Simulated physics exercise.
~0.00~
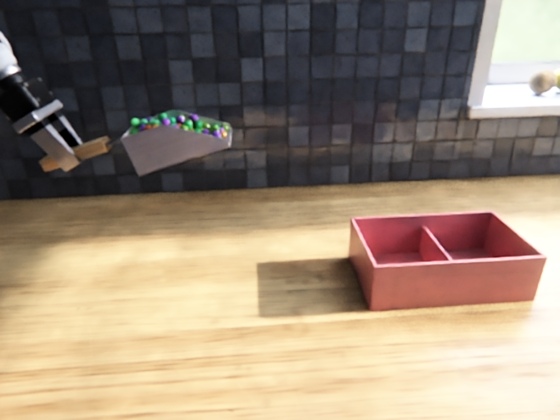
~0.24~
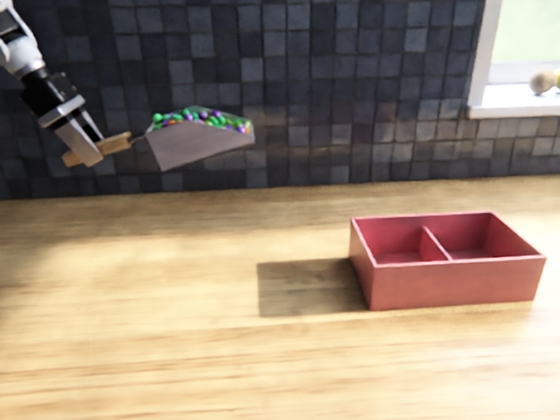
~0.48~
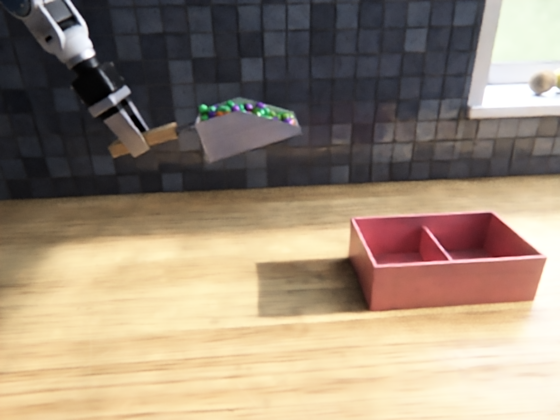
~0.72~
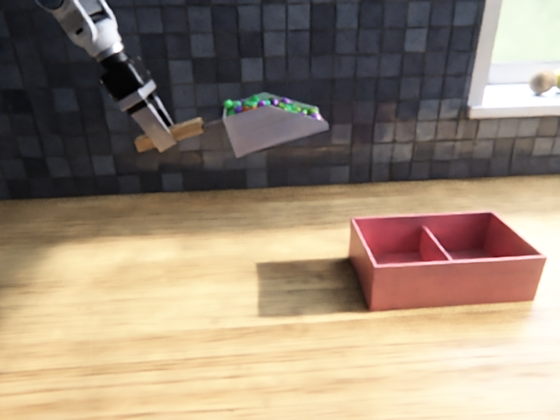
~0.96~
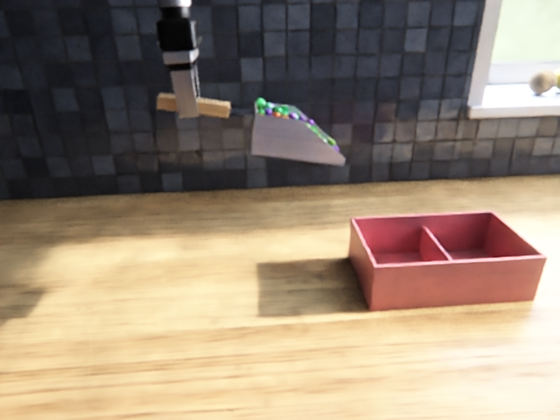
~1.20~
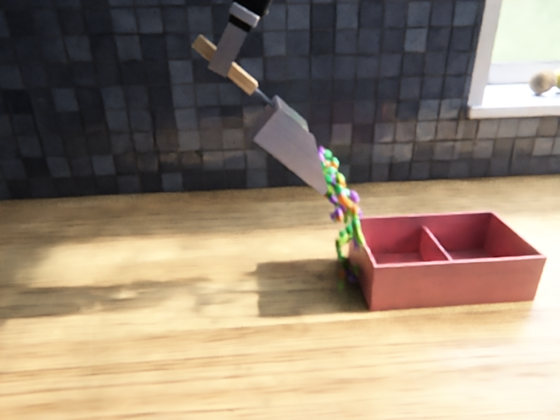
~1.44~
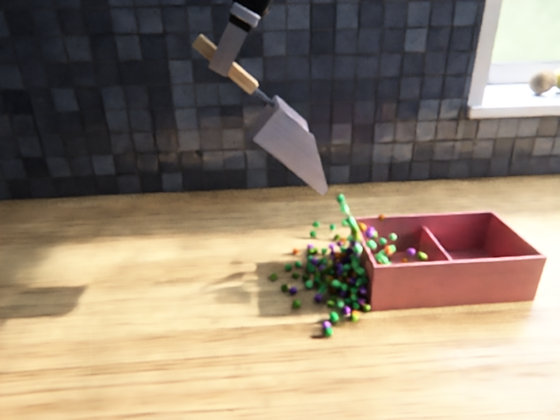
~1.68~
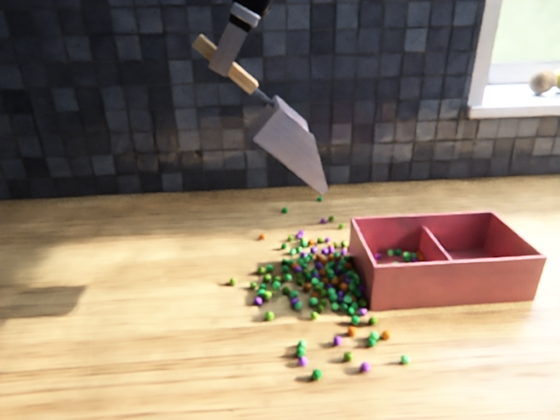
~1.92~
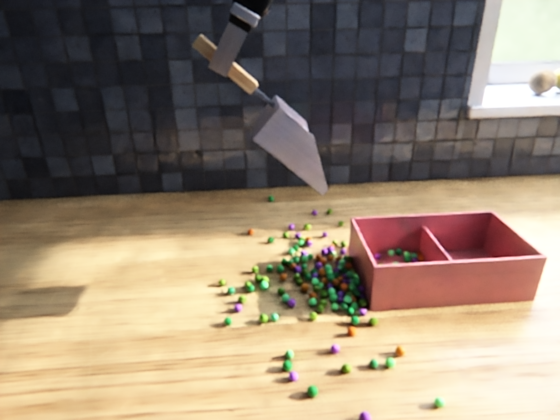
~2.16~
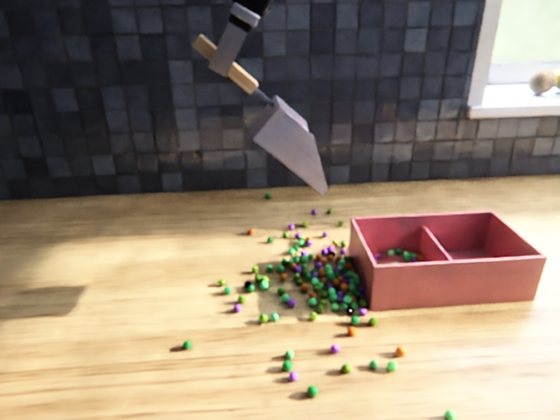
A light wooden counter is seen from the front and slightly above, with a dark tiled wall behind it and part of a window at the upper right. A robot arm at the upper left holds a wooden-handled grey scoop heaped with small round sweets in green, purple and orange, while a red box with a dividing wall sits at the right. The arm carries the scoop right, then tips it steeply downward. The sweets pour out near the box's left edge. Most land on the counter and scatter, while a few settle in the box's left part, and the emptied scoop stays tilted above.
